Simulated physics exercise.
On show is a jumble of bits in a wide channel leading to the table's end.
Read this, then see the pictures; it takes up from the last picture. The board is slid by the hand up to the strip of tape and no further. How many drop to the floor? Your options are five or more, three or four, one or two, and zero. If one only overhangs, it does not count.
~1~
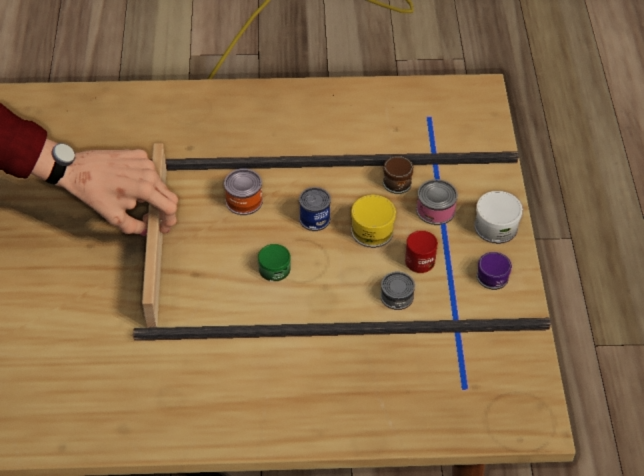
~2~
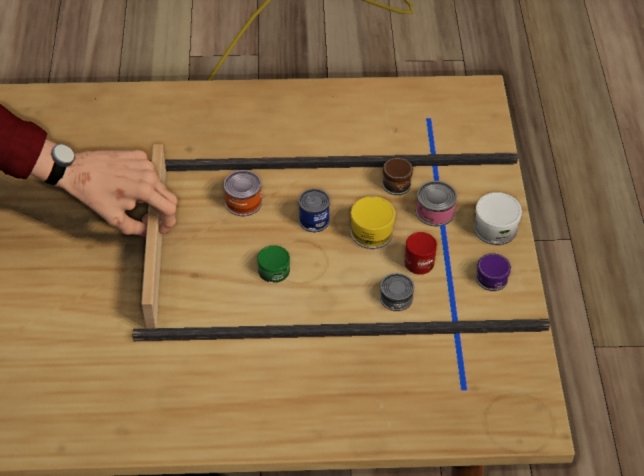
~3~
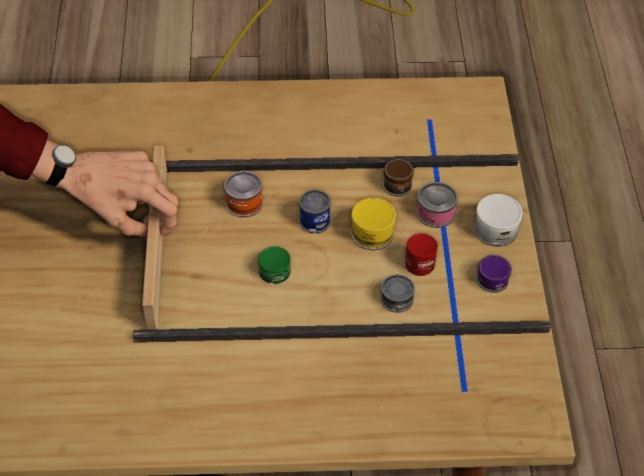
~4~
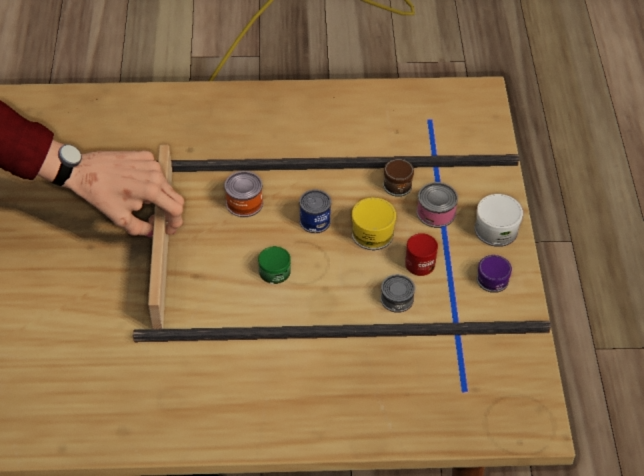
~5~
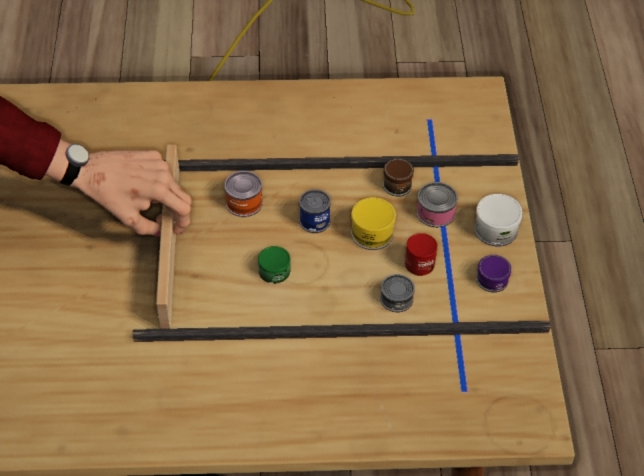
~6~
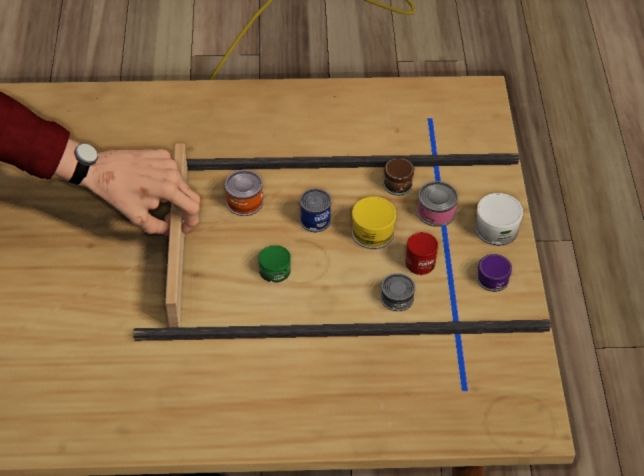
My pick is zero.
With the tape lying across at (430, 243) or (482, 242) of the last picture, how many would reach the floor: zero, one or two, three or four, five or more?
Not one, then just one or two.
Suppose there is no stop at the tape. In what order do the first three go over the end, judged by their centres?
Order: White tin, then purple pot, then pink tin.
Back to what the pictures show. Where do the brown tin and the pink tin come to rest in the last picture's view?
You'll find the first one at (456, 169) and the second at (492, 210).
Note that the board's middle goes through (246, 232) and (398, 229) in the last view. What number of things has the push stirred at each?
Respectively 1 and 8.
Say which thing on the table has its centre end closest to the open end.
That would be the white tin, which ends nearest.
A little later, none off yet; white tin at rest near (498, 219); purple pot at rest near (494, 273); pink tin at rest near (437, 204).
Next, none off yet; white tin at rest near (498, 219); purple pot at rest near (494, 273); pink tin moving near (447, 204).
When it is over, the number that fall off is zero.
